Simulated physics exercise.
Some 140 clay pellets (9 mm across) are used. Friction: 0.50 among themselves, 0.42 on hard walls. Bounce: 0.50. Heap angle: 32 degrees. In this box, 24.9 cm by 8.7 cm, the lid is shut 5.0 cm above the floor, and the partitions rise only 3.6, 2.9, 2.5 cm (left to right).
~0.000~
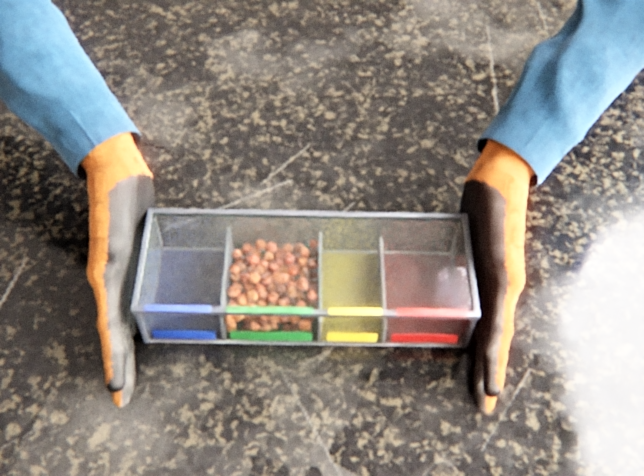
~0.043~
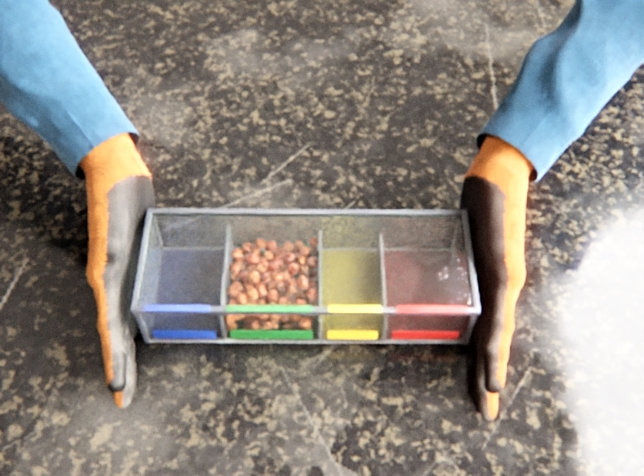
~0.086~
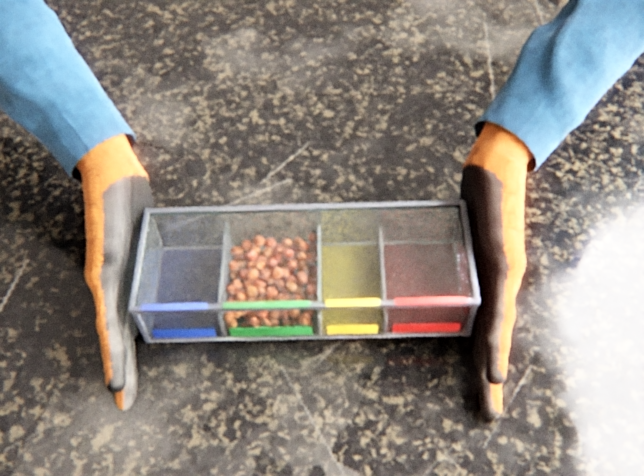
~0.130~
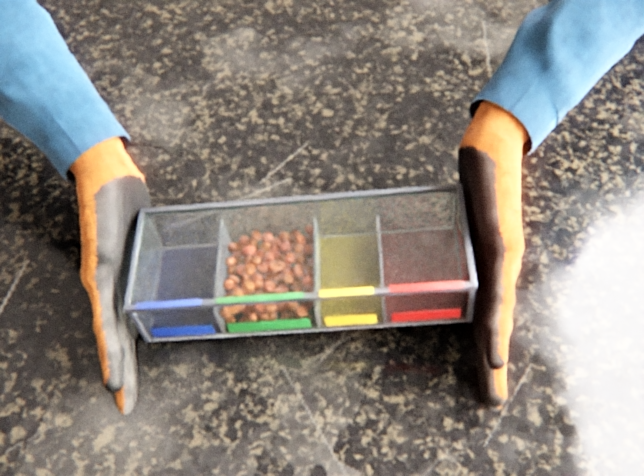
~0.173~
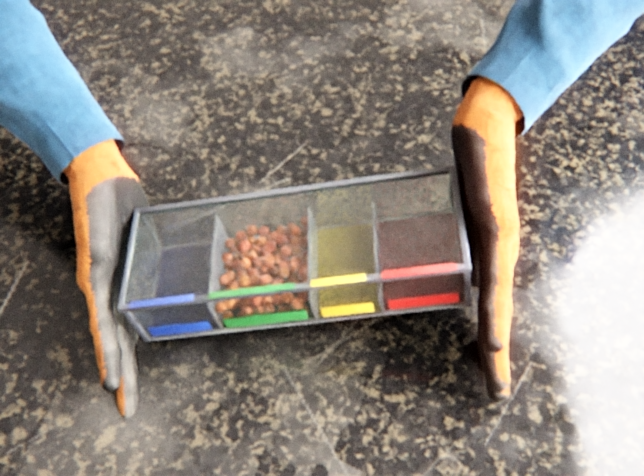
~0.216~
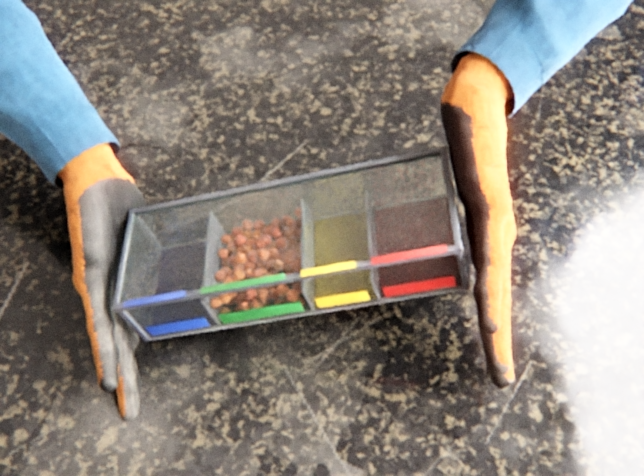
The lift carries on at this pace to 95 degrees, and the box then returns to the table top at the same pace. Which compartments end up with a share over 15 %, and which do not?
Red not over, blue over, green over, yellow not over.
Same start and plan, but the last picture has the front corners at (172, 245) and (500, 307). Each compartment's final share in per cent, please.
Each compartment ends like this: Red 70 per cent, blue 0 per cent, green 25 per cent, yellow 5 per cent.
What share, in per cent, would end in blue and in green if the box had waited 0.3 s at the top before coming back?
Result - blue: 25 %; green: 75 %.
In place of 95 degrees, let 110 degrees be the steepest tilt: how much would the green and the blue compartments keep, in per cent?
Then: Green 75, blue 25.
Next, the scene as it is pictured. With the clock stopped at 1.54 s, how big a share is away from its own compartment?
Some 25 percent.
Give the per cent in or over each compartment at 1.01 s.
Red = 0, blue = 10, green = 90, yellow = 0 (per cent).
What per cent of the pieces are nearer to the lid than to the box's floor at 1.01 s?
Roughly 50 per cent.
After 1.01 s, tilt 95 degrees; blue 10 %, green 90 %.
Then, at 1.54 s, tilt 41 degrees; blue 25 %, green 75 %.
After 2.13 s, tilt 0 degrees; blue 25 %, green 75 %.
By 2.6 s all is still; red 0 %, blue 25 %, green 75 %, yellow 0 %.
